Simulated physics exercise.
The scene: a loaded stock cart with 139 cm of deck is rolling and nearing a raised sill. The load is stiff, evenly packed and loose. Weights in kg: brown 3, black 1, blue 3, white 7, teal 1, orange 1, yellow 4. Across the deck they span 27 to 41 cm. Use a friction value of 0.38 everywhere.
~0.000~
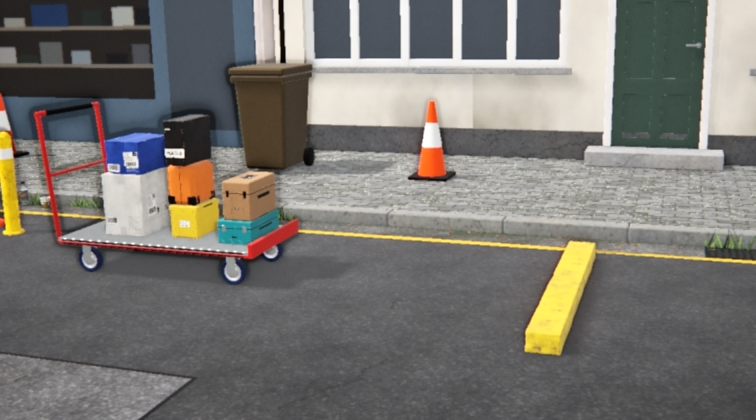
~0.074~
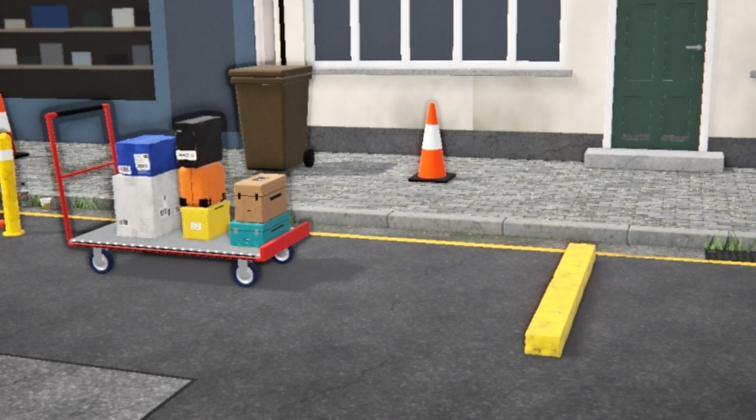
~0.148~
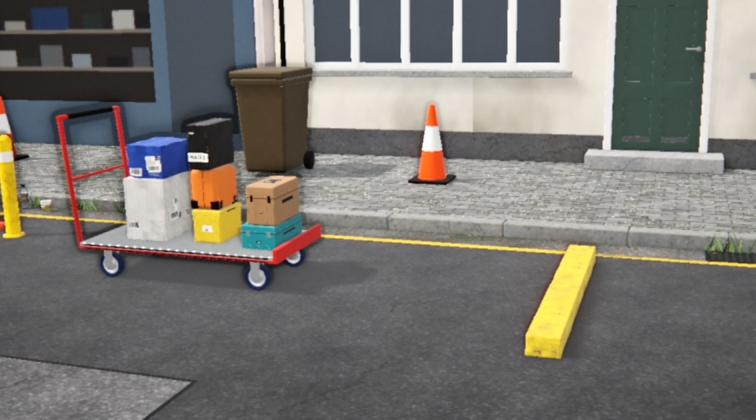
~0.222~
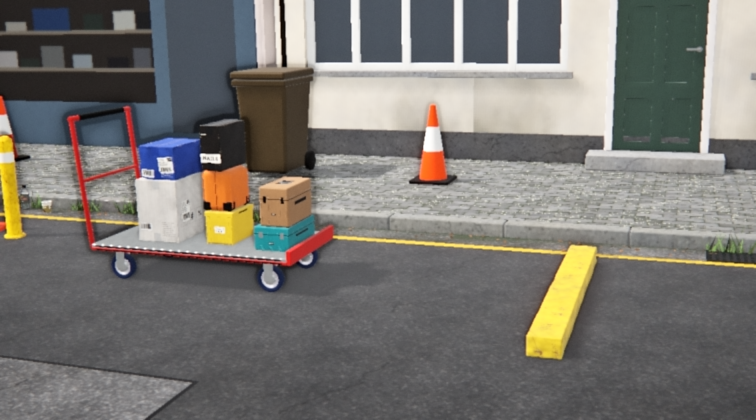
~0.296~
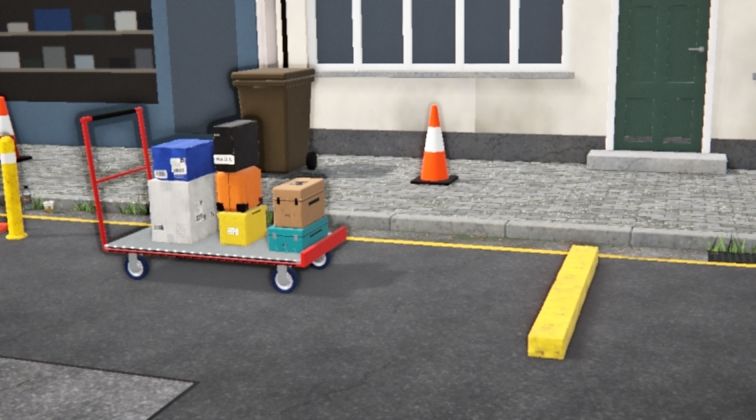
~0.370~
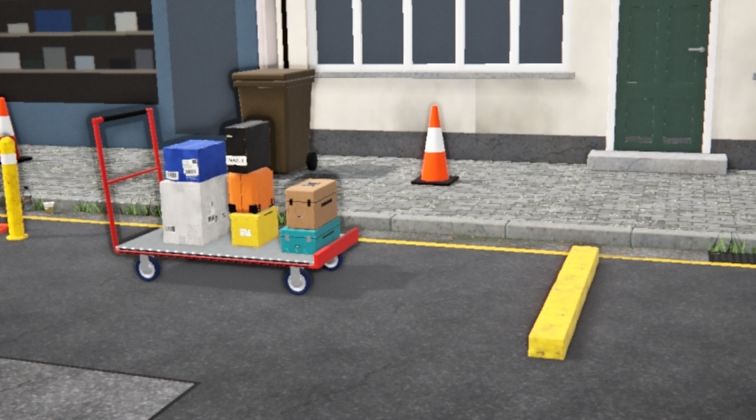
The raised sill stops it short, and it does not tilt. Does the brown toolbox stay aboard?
No, it comes off the front.
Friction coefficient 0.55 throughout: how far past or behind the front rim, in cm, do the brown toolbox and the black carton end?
With that change: Brown at 60 past the rim, black at 30 past the rim.
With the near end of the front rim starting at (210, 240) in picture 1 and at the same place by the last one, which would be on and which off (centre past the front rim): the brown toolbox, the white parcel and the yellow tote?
Outcome: Brown gone; white kept; yellow kept.
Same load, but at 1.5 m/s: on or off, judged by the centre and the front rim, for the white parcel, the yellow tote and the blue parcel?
Result: White kept; yellow kept; blue kept.
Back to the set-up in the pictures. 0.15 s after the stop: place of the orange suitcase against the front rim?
Roughly 45 cm short of the front rim.
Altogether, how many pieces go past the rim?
2.
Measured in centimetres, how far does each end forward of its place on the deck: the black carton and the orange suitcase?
The black one ends 85 cm forward and the orange one 40 cm forward.
After 1.64 s the deck stops.
After 1.79 s the brown toolbox is 5 cm behind the rim, tilted 0°, near (563, 217) in the last picture's view.
After 2.04 s the brown toolbox is 9 cm past the rim, tilted 65°, near (587, 233) in the last picture's view.
After 2.44 s the brown toolbox is 43 cm past the rim, tilted 145°, near (647, 283) in the last picture's view.
When all is still (3.4 s), past the rim, brown toolbox and black carton; behind it, blue parcel, white parcel, teal toolbox, orange suitcase and yellow tote.
